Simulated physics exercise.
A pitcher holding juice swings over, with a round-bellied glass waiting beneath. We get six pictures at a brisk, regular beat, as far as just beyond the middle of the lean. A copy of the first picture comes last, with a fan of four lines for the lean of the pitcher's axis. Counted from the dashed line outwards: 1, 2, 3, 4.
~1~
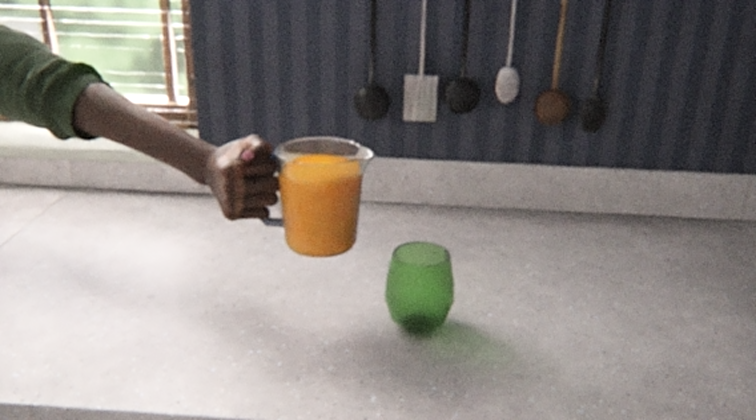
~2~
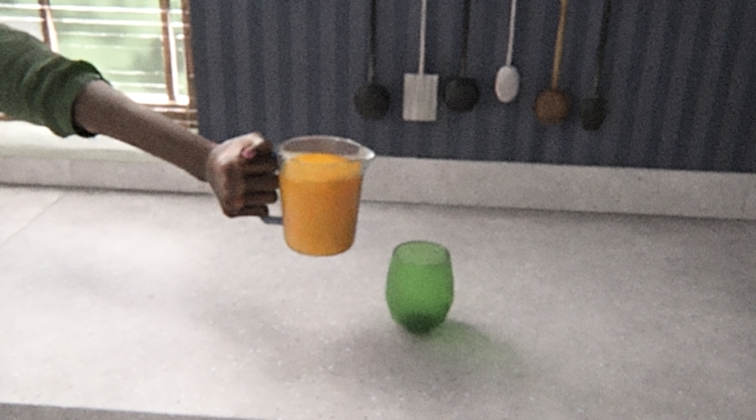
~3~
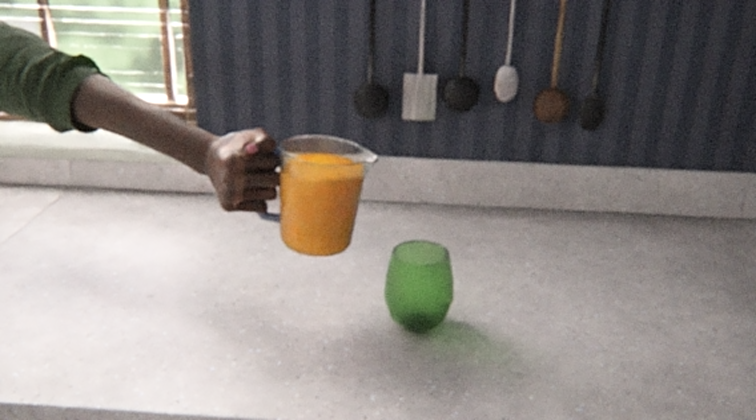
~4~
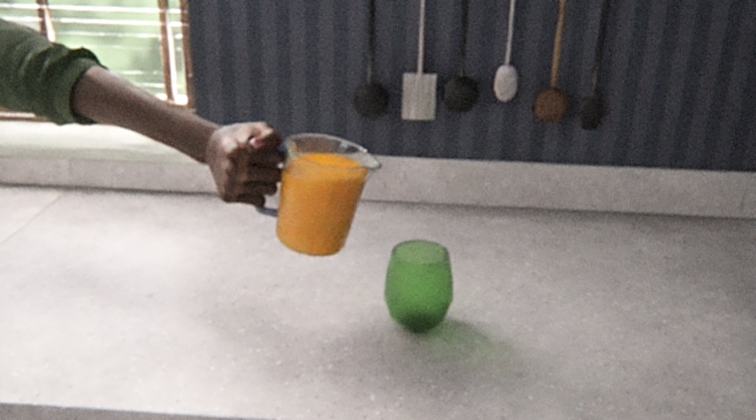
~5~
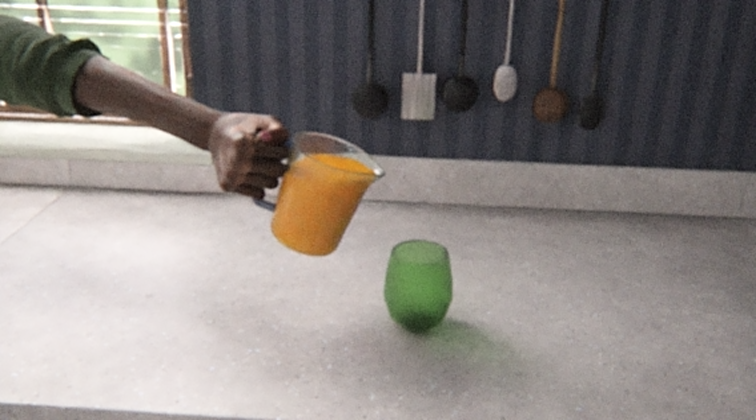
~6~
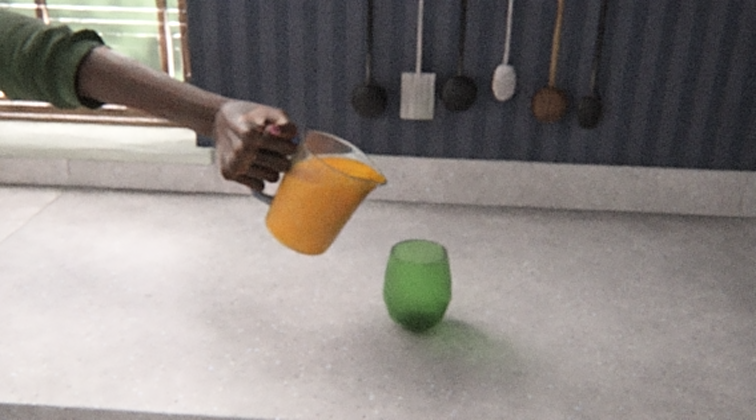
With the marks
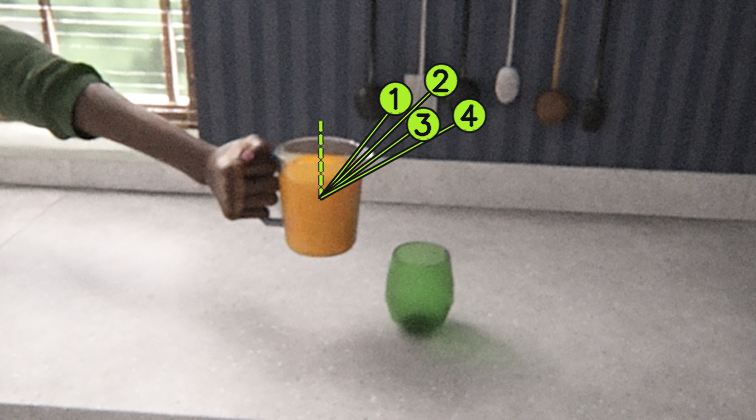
At the start, a hand in a green sleeve holds a clear pitcher of orange juice upright, above and to the left of an empty green glass on a pale counter. The hand stays still briefly, then gradually tilts the pitcher to the right, the juice nearing its lip while the glass stays put.
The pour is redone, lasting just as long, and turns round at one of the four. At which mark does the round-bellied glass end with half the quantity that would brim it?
Tilt 4.
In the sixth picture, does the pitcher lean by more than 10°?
Yes, it does.
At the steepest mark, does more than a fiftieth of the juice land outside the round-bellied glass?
No.
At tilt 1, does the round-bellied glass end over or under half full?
Under.
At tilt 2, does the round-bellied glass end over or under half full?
Under.
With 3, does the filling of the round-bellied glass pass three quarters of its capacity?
No, it does not.
On the marked copy, 1 at (387, 113); 2 at (430, 92); 3 at (408, 133); 4 at (454, 124).
Choosing 1, the round-bellied glass ends with about 15 % of what it can hold.
Choosing 2, the round-bellied glass ends with about 25 % of what it can hold.
Choosing 3, the round-bellied glass ends with about 37 % of what it can hold.
Choosing 4, the round-bellied glass ends with about 51 % of what it can hold.
